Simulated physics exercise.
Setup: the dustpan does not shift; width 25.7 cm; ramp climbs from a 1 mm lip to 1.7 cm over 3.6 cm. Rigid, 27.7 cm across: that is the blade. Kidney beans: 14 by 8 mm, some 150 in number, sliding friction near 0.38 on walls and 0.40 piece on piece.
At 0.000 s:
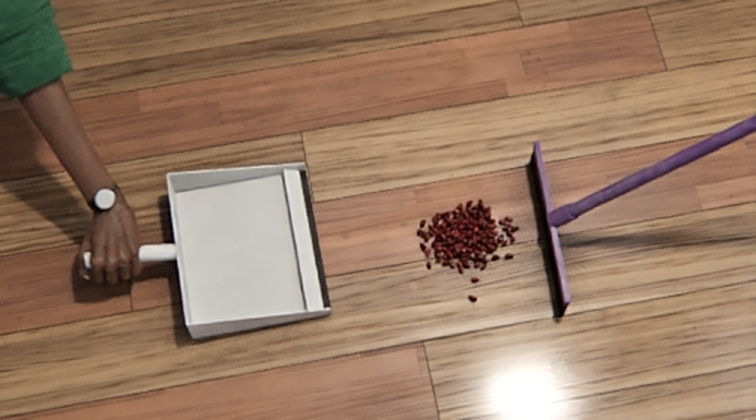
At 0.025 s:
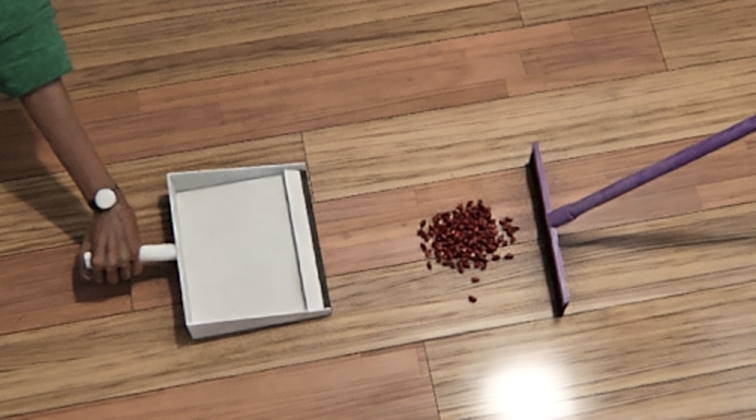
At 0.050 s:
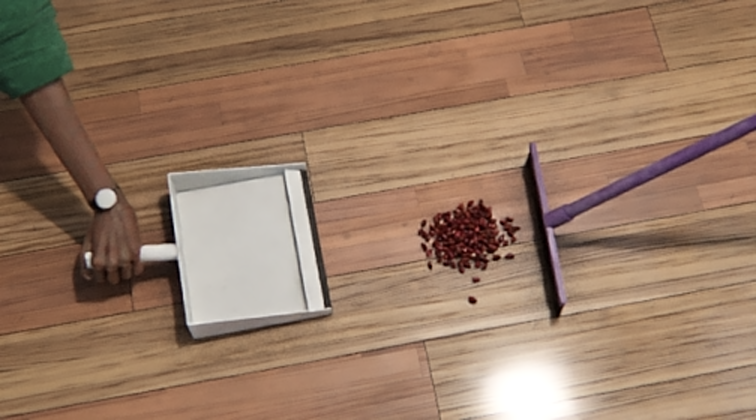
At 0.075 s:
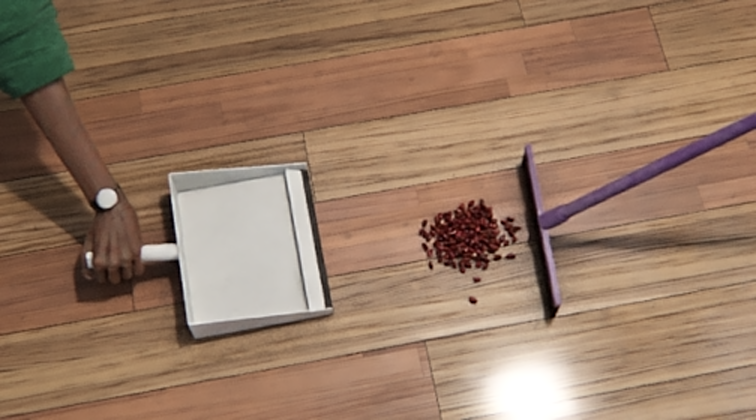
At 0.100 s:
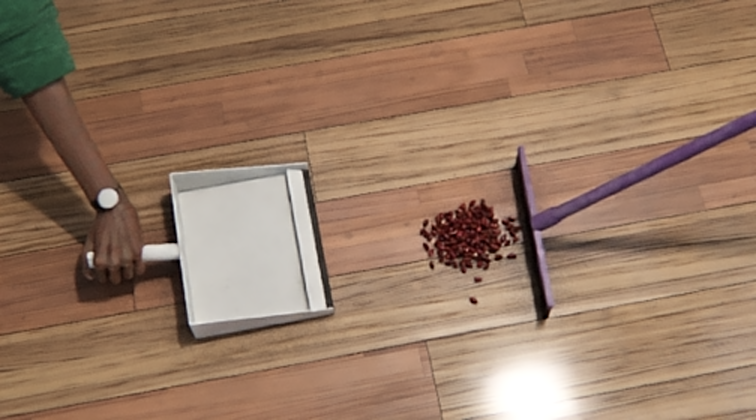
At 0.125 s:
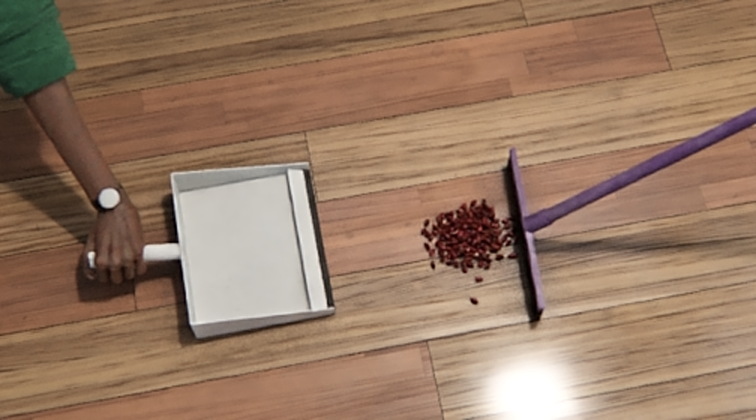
On a wooden floor, a purple blade on a pole sliding left to red kidney beans while a hand holds a dustpan still.
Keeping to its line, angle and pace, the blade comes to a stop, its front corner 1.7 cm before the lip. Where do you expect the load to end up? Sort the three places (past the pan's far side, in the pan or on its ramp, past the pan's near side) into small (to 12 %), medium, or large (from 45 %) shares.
Far side: Small. Pan: Medium. Near side: Small.
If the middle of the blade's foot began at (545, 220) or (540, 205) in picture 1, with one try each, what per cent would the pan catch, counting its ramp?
I'd put it near 40 per cent for the first and near 40 per cent for the second.
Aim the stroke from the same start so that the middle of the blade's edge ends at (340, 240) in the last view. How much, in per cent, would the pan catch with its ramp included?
Some 35 per cent.
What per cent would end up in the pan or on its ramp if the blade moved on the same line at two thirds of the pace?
Share: About 30 %.
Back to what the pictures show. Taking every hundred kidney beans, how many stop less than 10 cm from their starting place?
Around 0 in a hundred.
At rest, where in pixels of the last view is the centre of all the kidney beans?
After settling, the middle sits near (327, 257).
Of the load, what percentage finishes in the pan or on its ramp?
Estimate: Close to 30 %.
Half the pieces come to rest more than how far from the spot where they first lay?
The figure is about 24 cm.
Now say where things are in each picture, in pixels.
In the first picture, blade from (566, 302) to (536, 148), moved 0.0 cm, 0 of the pieces shifted so far; middle of the pieces at (464, 237); pan at (239, 254).
In the second picture, blade from (565, 302) to (535, 148), moved 0.2 cm, 0 of the pieces shifted so far; middle of the pieces at (465, 237).
In the third picture, blade from (562, 303) to (532, 148), moved 0.8 cm, 0 of the pieces shifted so far; middle of the pieces at (465, 236).
In the fourth picture, blade from (557, 304) to (528, 149), moved 1.8 cm, 1 of the pieces shifted so far; middle of the pieces at (466, 236).
In the fifth picture, blade from (550, 306) to (521, 151), moved 3.1 cm, 1 of the pieces shifted so far; middle of the pieces at (467, 236).
In the sixth picture, blade from (541, 308) to (512, 153), moved 4.7 cm, 4 of the pieces shifted so far; middle of the pieces at (468, 236); pan at (243, 253). The blade's pace is about 0.63 m/s.
After 0.36 s, middle of the blade 17 cm from the lip; 0 % over the lip, far side 0 %, near side 5 %.
After 0.51 s, middle of the blade 8 cm from the lip; 0 % over the lip, far side 0 %, near side 5 %.
After 0.79 s, middle of the blade 3 cm from the lip; 30 % over the lip, far side 0 %, near side 5 %.
At rest (2.9 s), far side 5 %, pan 30 %, near side 5 %, in front of the lip or behind the blade 60 %.
